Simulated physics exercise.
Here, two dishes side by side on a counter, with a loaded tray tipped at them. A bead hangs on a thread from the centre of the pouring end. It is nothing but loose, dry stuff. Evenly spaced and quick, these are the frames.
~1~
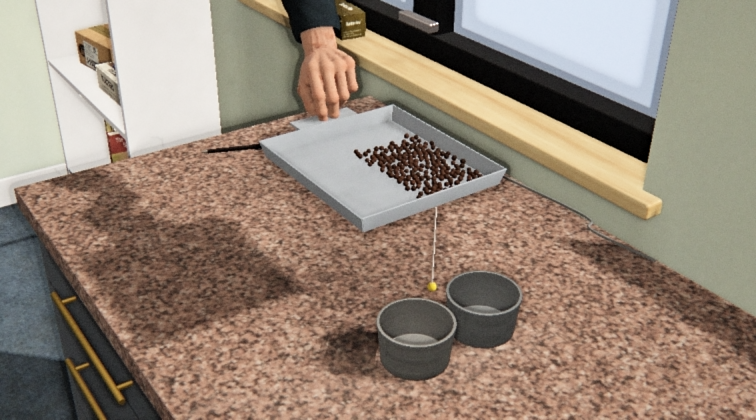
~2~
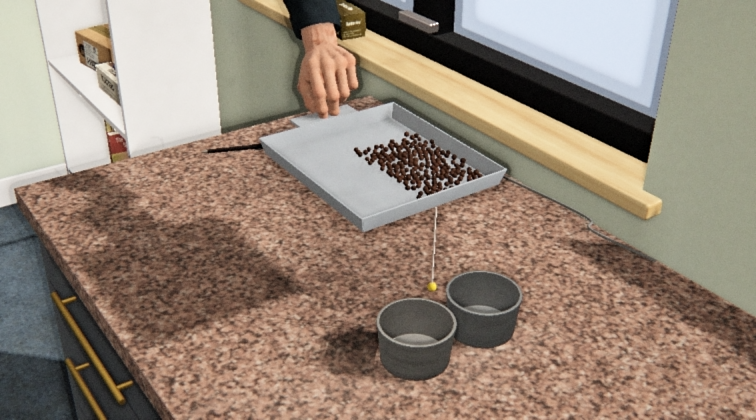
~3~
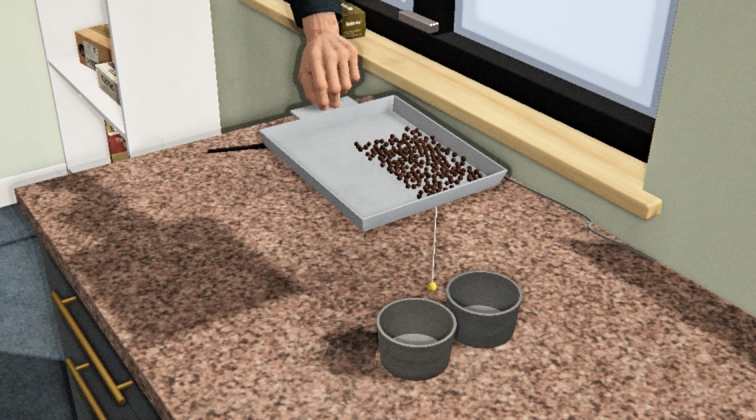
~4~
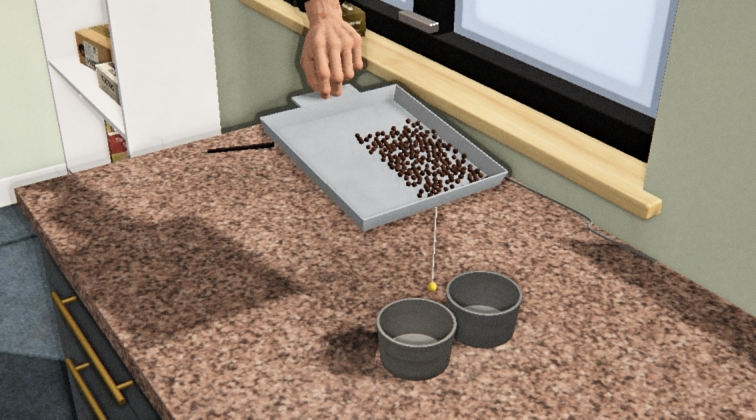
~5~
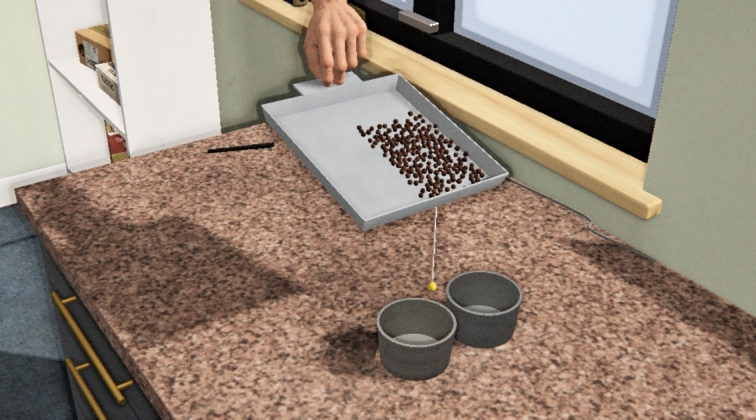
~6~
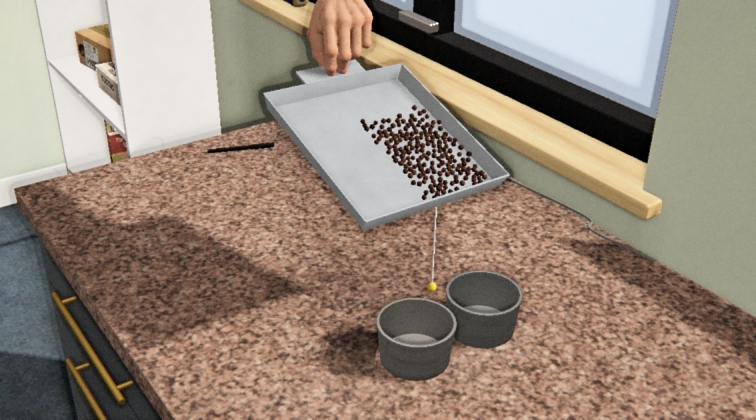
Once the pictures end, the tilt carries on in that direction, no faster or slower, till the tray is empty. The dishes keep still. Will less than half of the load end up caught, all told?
The dishes end up holding in excess of half.
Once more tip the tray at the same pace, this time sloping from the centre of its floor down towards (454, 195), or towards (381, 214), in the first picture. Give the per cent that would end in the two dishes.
First heading 70 %, second heading 10 %.
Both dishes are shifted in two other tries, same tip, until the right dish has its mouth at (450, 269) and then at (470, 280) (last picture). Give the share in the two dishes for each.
Roughly 0% on the first try and 10% on the second.
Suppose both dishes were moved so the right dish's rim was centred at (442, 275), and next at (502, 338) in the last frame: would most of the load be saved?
For the earlier try a smaller portion is kept, for the later one a smaller portion.
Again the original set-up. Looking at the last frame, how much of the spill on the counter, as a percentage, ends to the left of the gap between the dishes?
Around 10 percent of the pieces.
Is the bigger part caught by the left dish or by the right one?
Observation: The one at right.
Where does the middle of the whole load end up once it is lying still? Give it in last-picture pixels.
Once nothing moves, the middle sits near (477, 326).
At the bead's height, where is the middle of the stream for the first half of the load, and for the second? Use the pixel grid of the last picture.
First close to (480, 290), next close to (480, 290).
Just after the last frame, tray tipped steeply; every one on the tray.
A moment on, tray tipped right over; roughly a third on the tray; just a few in the left dish; roughly a quarter in the right dish; about a tenth outside both; roughly a third in the air.
Further on, tray tipped past a quarter turn; roughly a quarter in the left dish; roughly half in the right dish; roughly a quarter outside both.
When it is over, tray tipped past a quarter turn; roughly a quarter in the left dish; roughly half in the right dish; roughly a quarter outside both.
